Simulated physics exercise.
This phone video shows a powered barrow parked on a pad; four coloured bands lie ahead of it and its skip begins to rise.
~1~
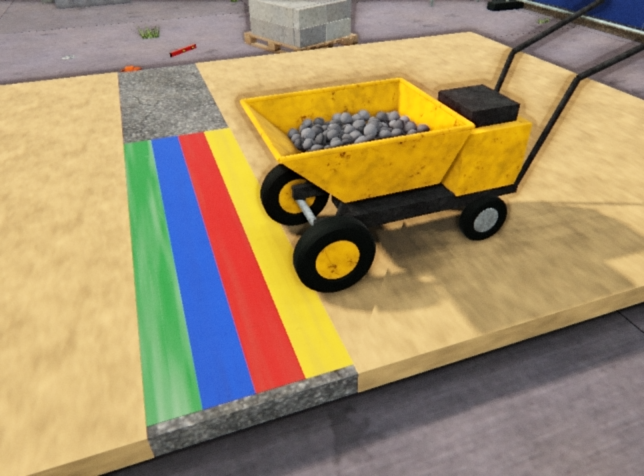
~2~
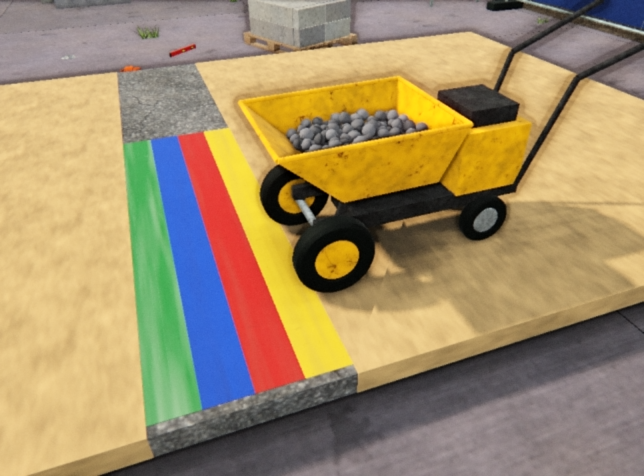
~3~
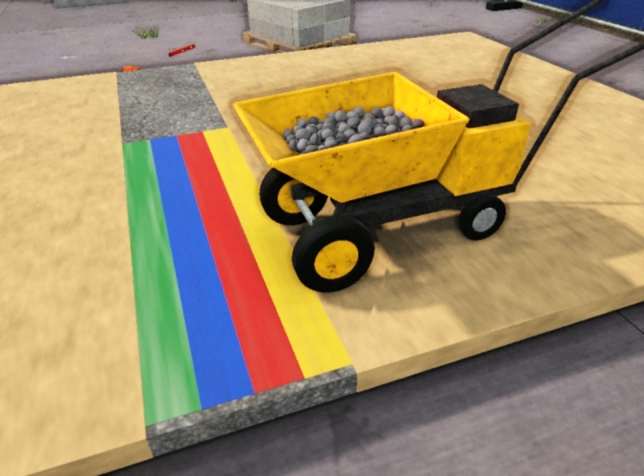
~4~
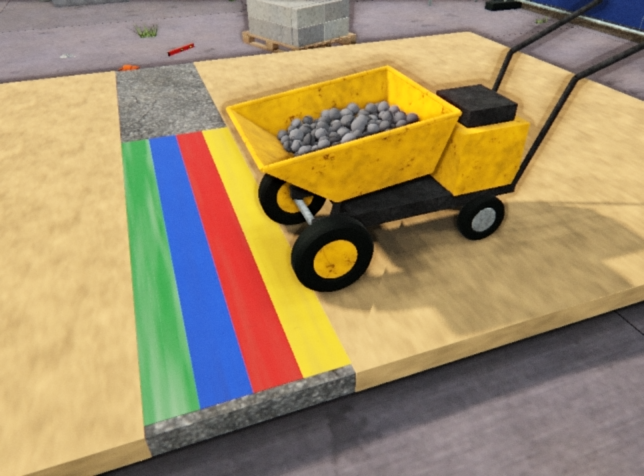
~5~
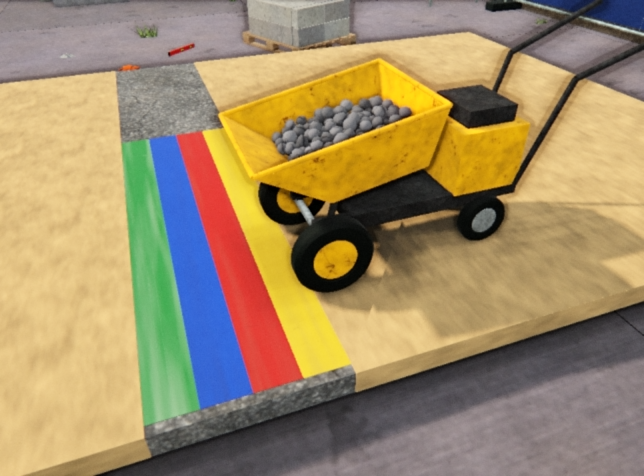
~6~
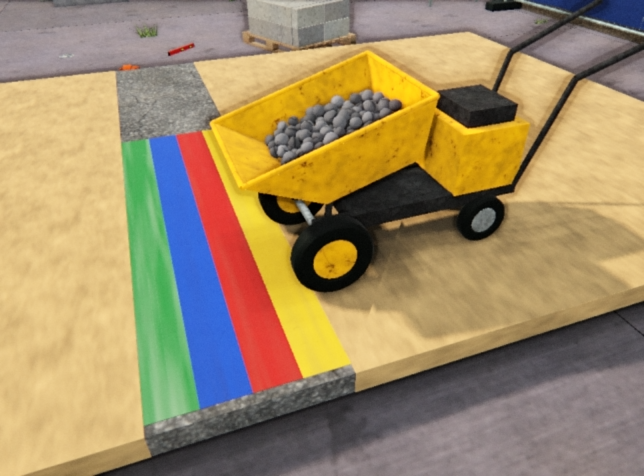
On a sandy pad beside four coloured bands, a yellow barrow's stone-filled skip gradually tilts forward.
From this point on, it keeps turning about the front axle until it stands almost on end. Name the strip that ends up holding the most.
Green.
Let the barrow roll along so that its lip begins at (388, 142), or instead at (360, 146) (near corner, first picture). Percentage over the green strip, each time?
First try: Around 10 %; second try: Around 20 %.
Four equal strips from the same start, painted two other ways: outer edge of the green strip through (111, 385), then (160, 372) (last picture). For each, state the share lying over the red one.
Shares in order: Close to 0 %; close to 0 %.
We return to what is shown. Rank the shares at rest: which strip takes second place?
Rank 2: The blue strip.
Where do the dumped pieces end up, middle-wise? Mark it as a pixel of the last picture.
Roughly at pixel (134, 284).
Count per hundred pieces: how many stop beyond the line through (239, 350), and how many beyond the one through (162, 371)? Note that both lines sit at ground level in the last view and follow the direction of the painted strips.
Around 100 percent for the first and 60 percent for the second.
Shortly afterwards, skip tipped steeply; the whole lot in the skip.
Next, skip tipped right over; near two thirds in the skip; near a quarter over the blue strip; near a quarter over the green strip.
Some moments later, skip tipped right over; a little in the skip; a little over the blue strip; near a third over the green strip; near half off the paint.
In the end, skip tipped right over; only a few in the skip; none at all over the yellow strip; none at all over the red strip; near a quarter over the blue strip; near a third over the green strip; near half off the paint.
